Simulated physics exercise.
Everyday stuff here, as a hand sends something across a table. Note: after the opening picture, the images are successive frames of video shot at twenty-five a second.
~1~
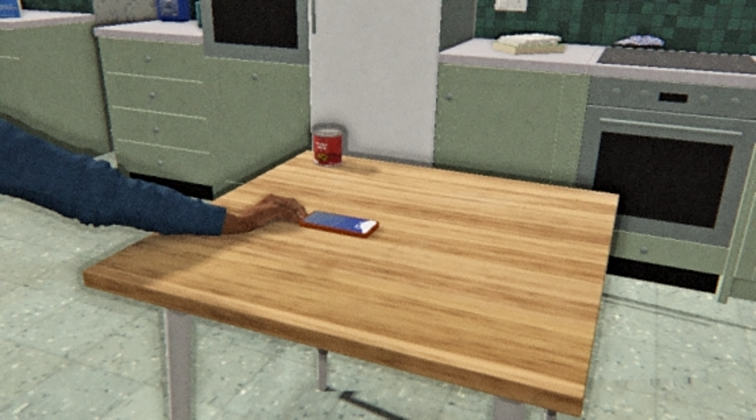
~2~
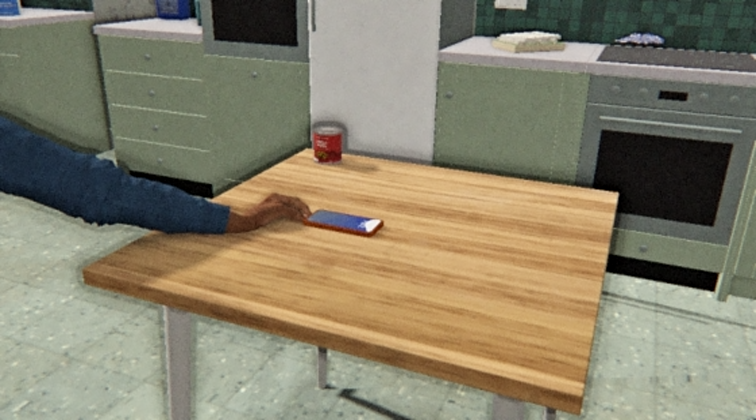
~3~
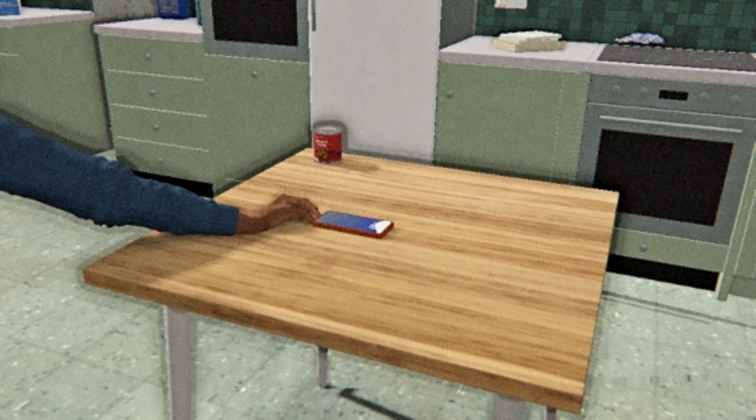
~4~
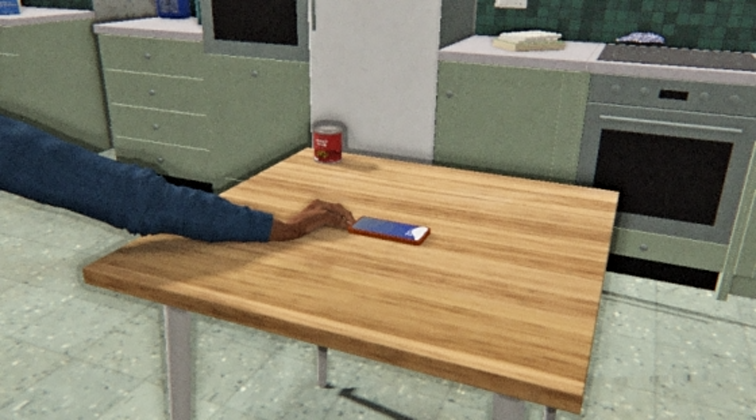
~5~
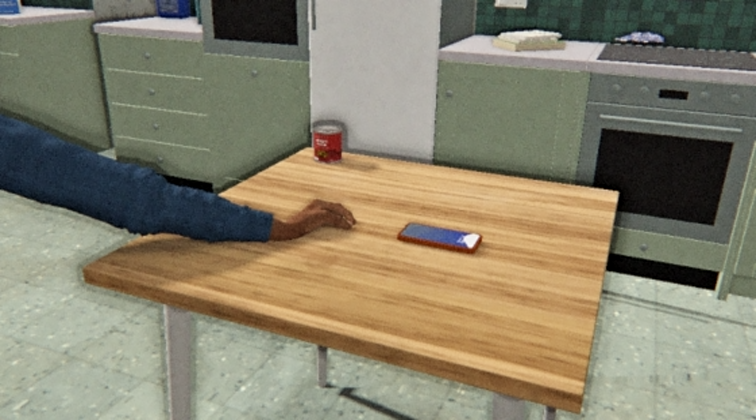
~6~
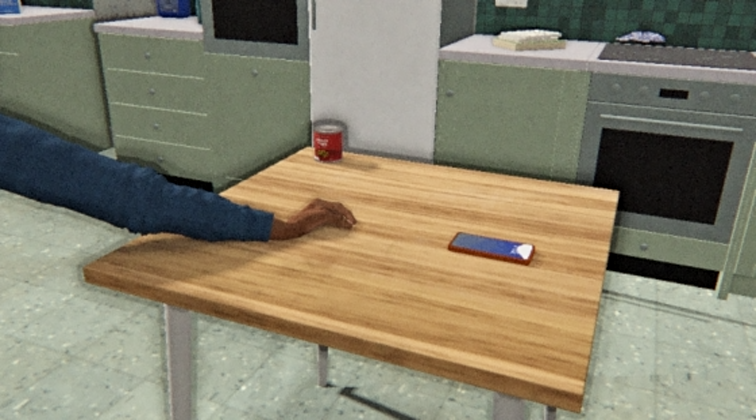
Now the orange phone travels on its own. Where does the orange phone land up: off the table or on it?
Gone from the top.
Then, 0.20 s later than the last frame, orange phone now off the table.
Then, 0.50 s later than the last frame, things are still on the move.
When it is over, off the table, orange phone.
